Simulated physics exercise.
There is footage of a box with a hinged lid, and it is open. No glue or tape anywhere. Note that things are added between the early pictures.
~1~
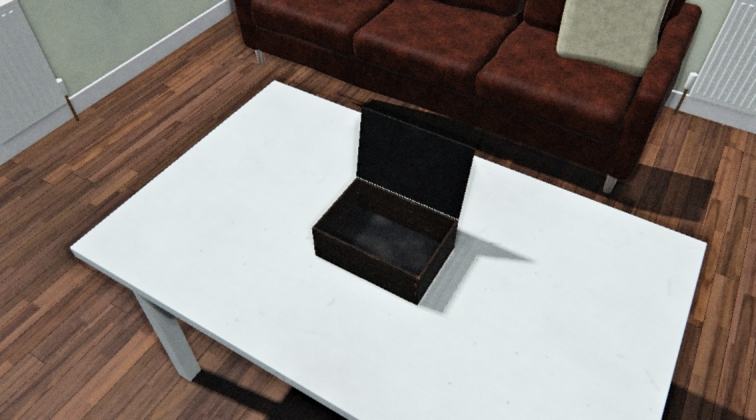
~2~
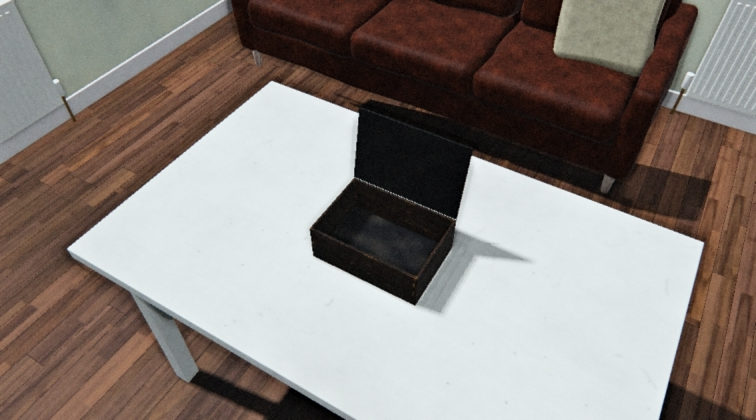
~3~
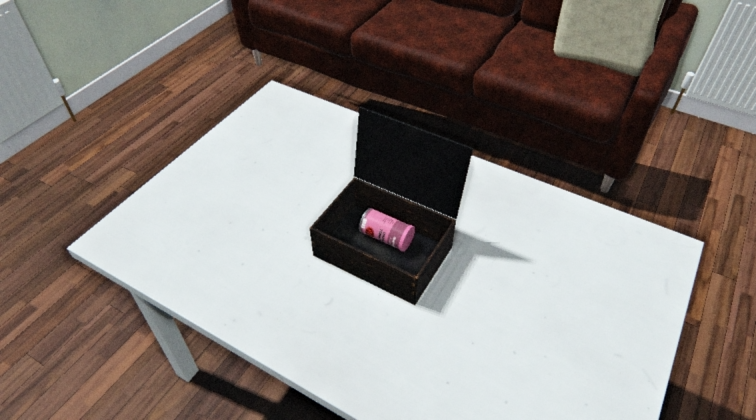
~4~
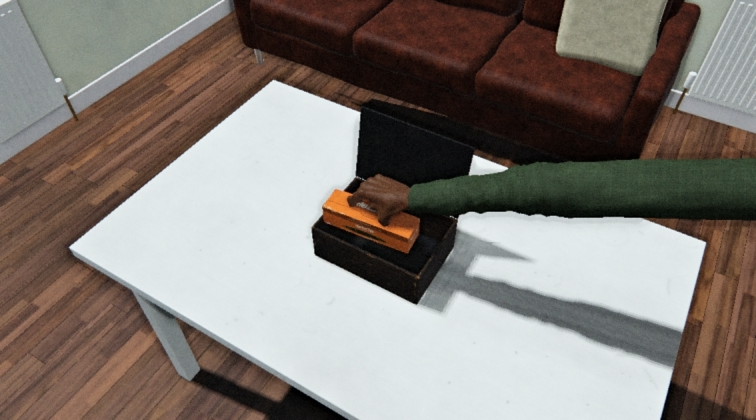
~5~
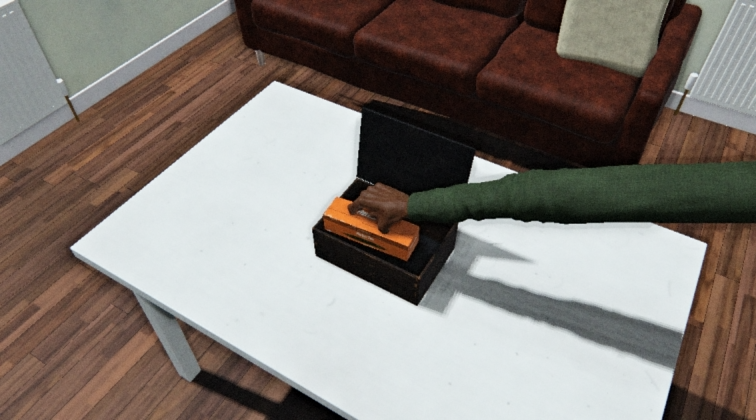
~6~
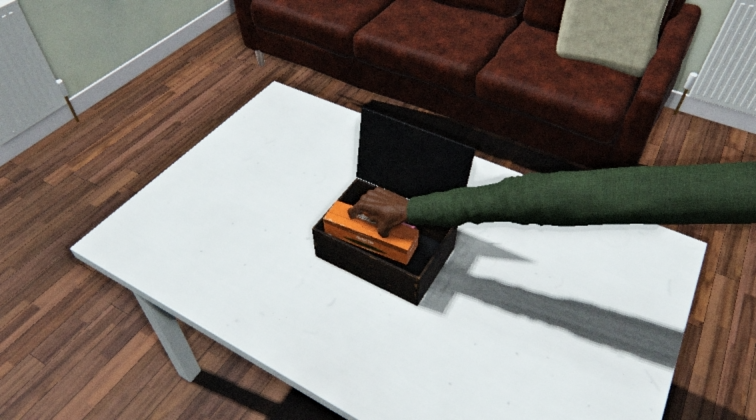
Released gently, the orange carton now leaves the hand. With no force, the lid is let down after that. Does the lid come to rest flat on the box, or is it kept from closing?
The lid comes to rest flat.
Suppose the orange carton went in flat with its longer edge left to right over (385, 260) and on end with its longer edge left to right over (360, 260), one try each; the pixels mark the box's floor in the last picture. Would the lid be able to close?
Try 1: Lid shut; try 2: Lid not shut.
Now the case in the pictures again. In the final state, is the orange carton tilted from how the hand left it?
Simply put, the orange carton remains unturned.
Then, 1.00 s past the last view, lid starting down; orange carton displaced a little near (371, 250).
Then, 1.60 s past the last view, lid 57° above the rim; orange carton displaced a little near (371, 250).
Then, 2.00 s past the last view, lid 16° above the rim; orange carton displaced a little near (371, 250).
Finally, lid shut; moved from the start, orange carton; pink tin still in place. Final places as the last picture's camera would see them, orange carton near (371, 250).
